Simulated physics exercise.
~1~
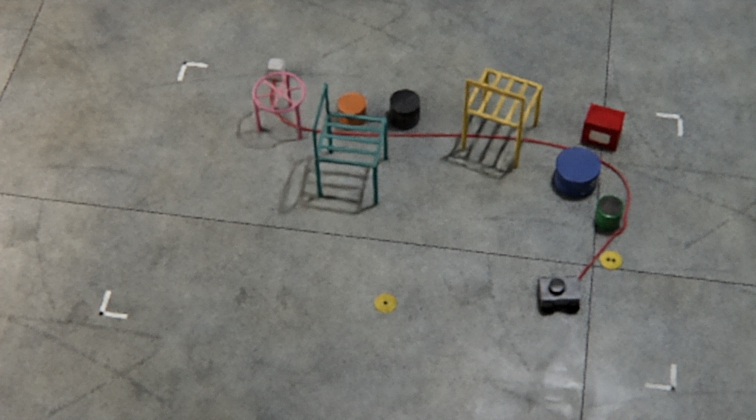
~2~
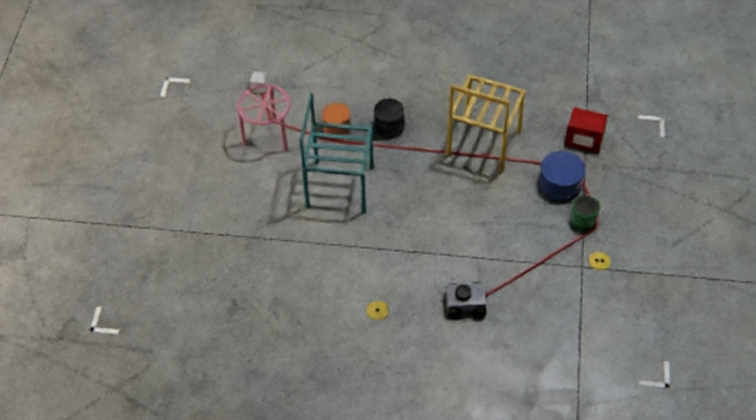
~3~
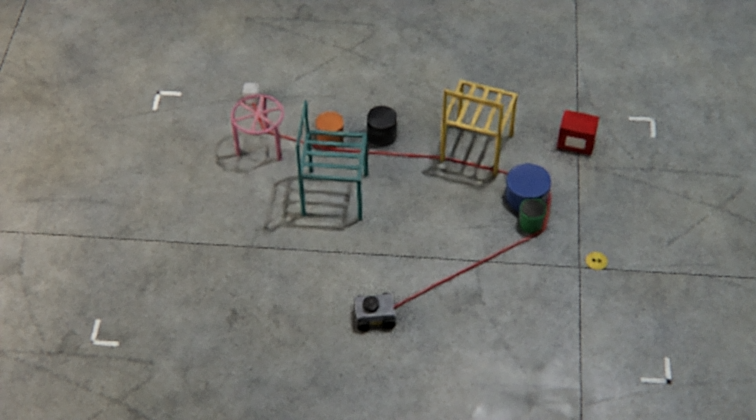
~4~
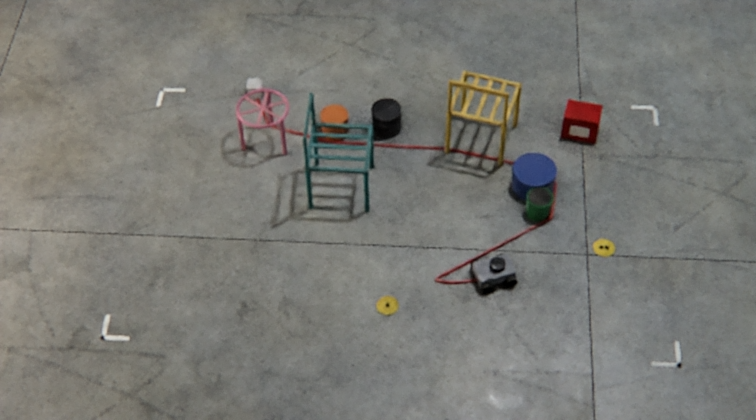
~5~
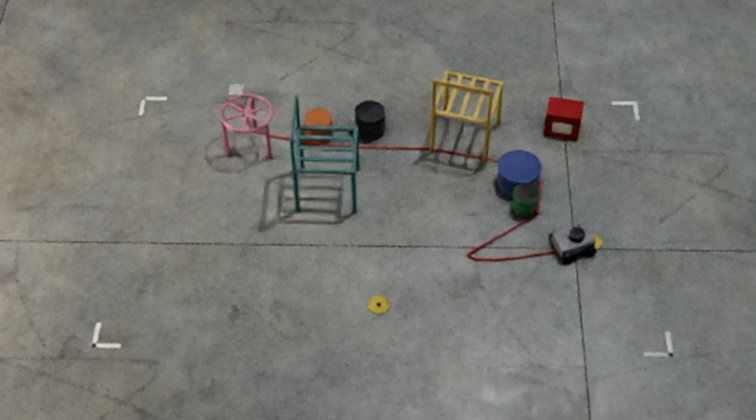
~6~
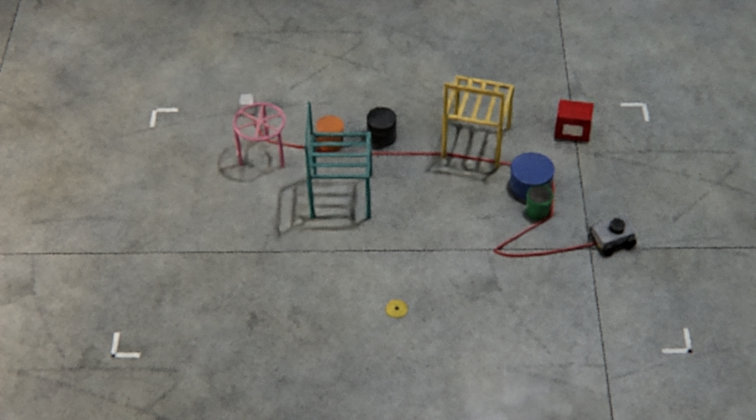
Small cart towing a red lead leftward, dragging a green pot and blue bin together, then doubling back right, leaving the lead slack.
